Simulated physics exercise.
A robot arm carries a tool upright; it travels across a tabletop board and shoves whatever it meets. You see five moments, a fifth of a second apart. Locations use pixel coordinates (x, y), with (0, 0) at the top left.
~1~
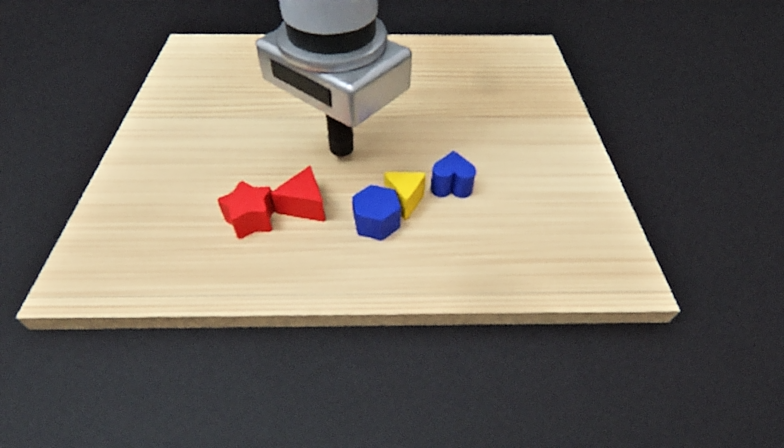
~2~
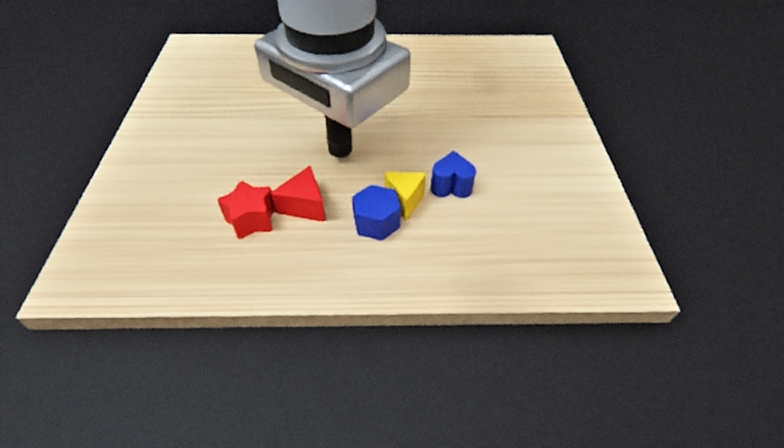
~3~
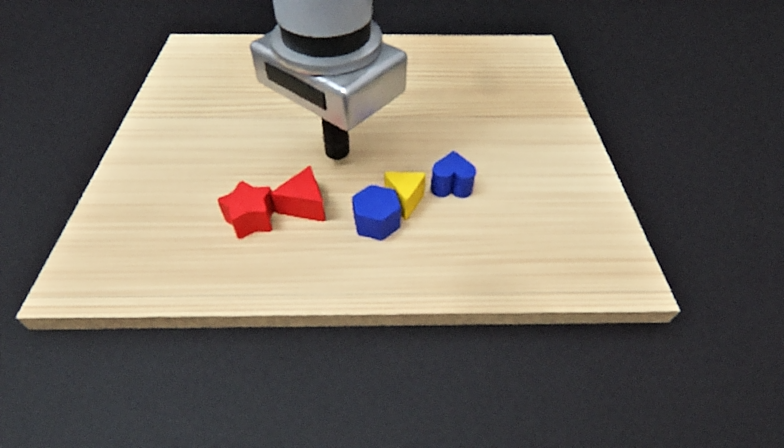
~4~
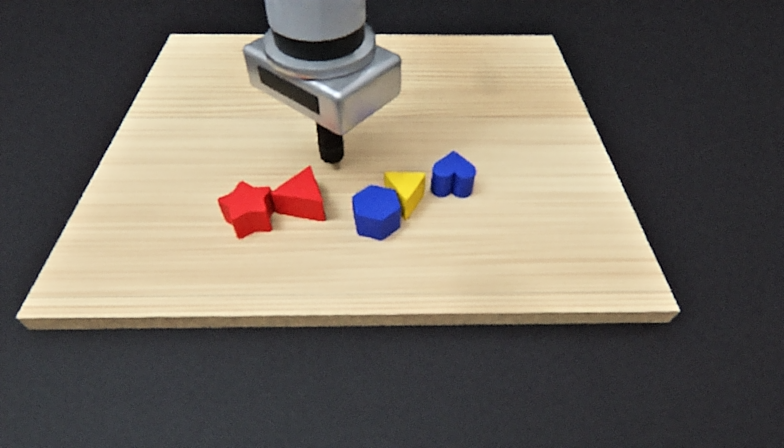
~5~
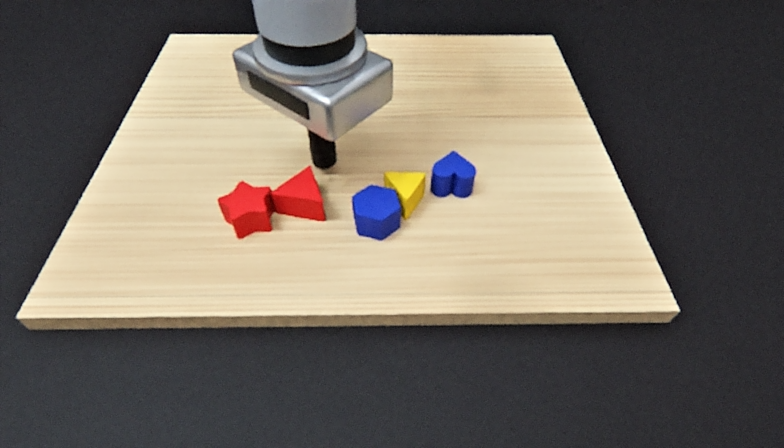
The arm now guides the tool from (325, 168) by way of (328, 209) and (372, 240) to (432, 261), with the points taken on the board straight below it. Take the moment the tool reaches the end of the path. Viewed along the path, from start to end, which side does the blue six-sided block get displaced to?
It goes toward the left-hand side.
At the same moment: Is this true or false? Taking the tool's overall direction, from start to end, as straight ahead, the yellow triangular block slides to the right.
The statement is incorrect.
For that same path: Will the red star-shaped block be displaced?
Answer: No.
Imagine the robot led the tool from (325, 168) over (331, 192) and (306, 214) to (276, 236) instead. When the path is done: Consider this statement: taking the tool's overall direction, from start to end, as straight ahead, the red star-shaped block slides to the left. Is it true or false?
That statement is not accurate.
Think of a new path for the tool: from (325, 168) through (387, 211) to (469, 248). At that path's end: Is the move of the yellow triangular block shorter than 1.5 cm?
I believe so.
What follows on the original path. One third of the way, tool at (328, 203); red triangular block at (294, 191).
Two thirds of the way, tool at (373, 234); red triangular block at (294, 191); blue six-sided block at (406, 205), turned 35° anticlockwise; yellow triangular block at (414, 177), turned 25° anticlockwise.
At the end, tool at (433, 254); red star-shaped block in place; red triangular block at (294, 191); blue six-sided block at (418, 204), turned 50° anticlockwise; yellow triangular block at (416, 176), turned 35° anticlockwise.
